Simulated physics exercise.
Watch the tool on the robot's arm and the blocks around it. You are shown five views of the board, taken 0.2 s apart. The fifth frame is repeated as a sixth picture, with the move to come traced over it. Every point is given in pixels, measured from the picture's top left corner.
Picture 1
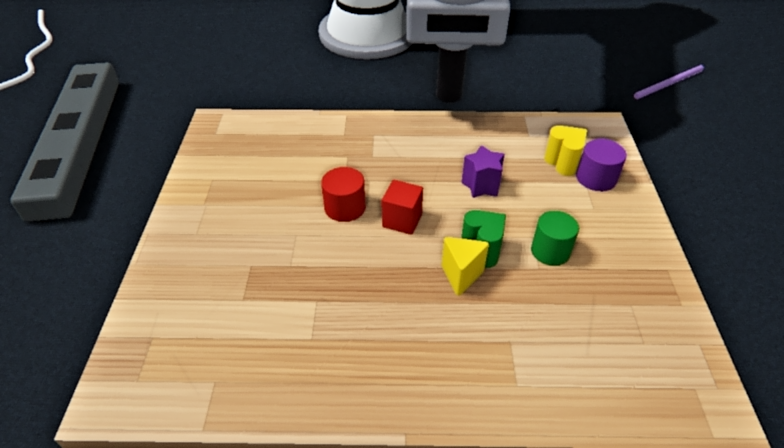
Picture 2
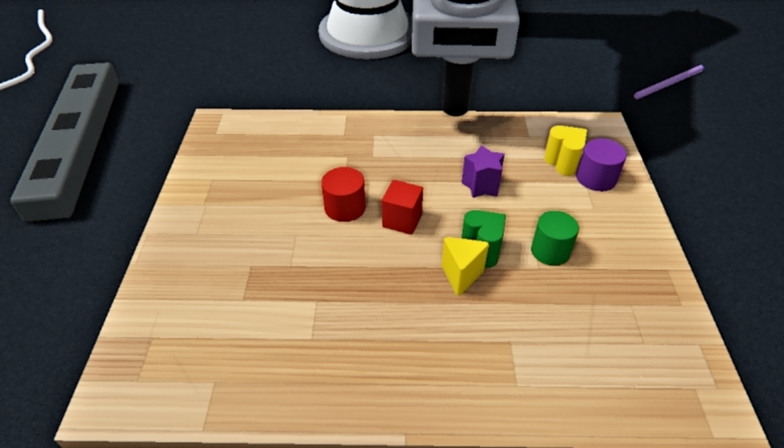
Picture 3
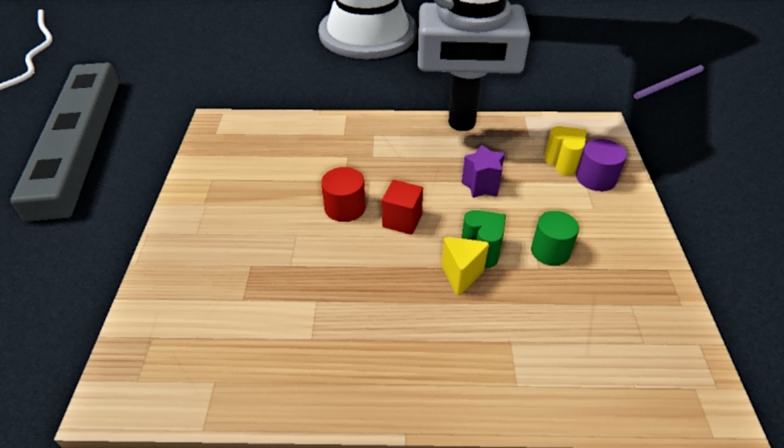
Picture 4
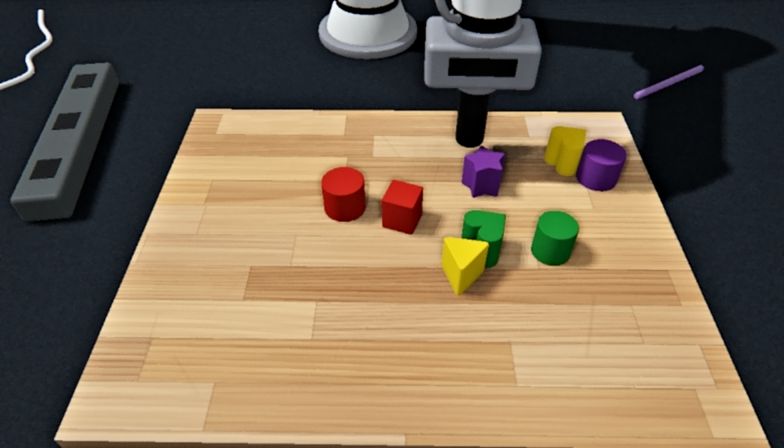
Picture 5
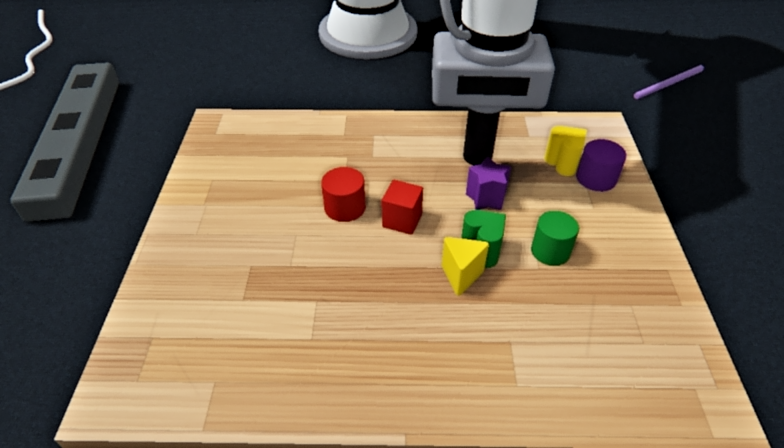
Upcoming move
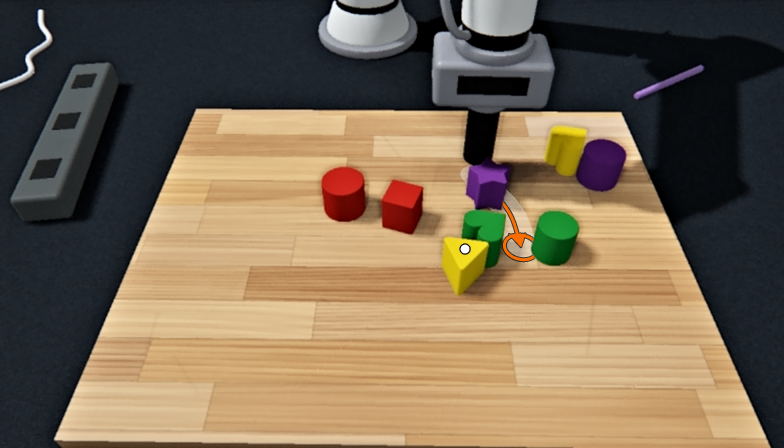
A light wooden board lies on a dark surface, seen from above at an angle by a still camera. A red cylinder and red cube sit left of a purple star, a green heart and a yellow triangle, with a green cylinder, yellow block and purple cylinder to the right. A gray robot arm lowers its black tool toward the viewer, drifting slightly right, and nudges the star forward.
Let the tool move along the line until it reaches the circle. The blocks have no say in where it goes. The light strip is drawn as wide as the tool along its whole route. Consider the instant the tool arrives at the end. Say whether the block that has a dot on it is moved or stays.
Moved off its spot.
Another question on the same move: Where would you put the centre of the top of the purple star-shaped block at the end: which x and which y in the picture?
My best guess is (520, 244).
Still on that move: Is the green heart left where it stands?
No, that is not what happens.
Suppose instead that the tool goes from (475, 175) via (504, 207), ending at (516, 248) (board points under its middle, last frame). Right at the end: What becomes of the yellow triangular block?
It is moved from its place.
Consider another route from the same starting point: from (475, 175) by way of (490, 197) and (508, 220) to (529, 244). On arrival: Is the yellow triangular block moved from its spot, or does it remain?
The block in question is displaced by the end.
Path on the board, from (475, 175) over (495, 195) and (513, 219) to (521, 247); the dot is on the yellow triangular block.
The first path, step by step. One third of the way, tool (499, 179); purple star-shaped block (501, 190), turned 45° clockwise.
Two thirds of the way, tool (516, 203); yellow triangular block (463, 254), turned 20° clockwise; green heart (490, 232), turned 40° clockwise; purple star-shaped block (516, 215), turned 50° clockwise.
At the end, tool (525, 231); yellow triangular block (451, 269), turned 55° clockwise; green heart (482, 252), turned 45° clockwise; purple star-shaped block (520, 244), turned 65° clockwise; green round block (566, 230).
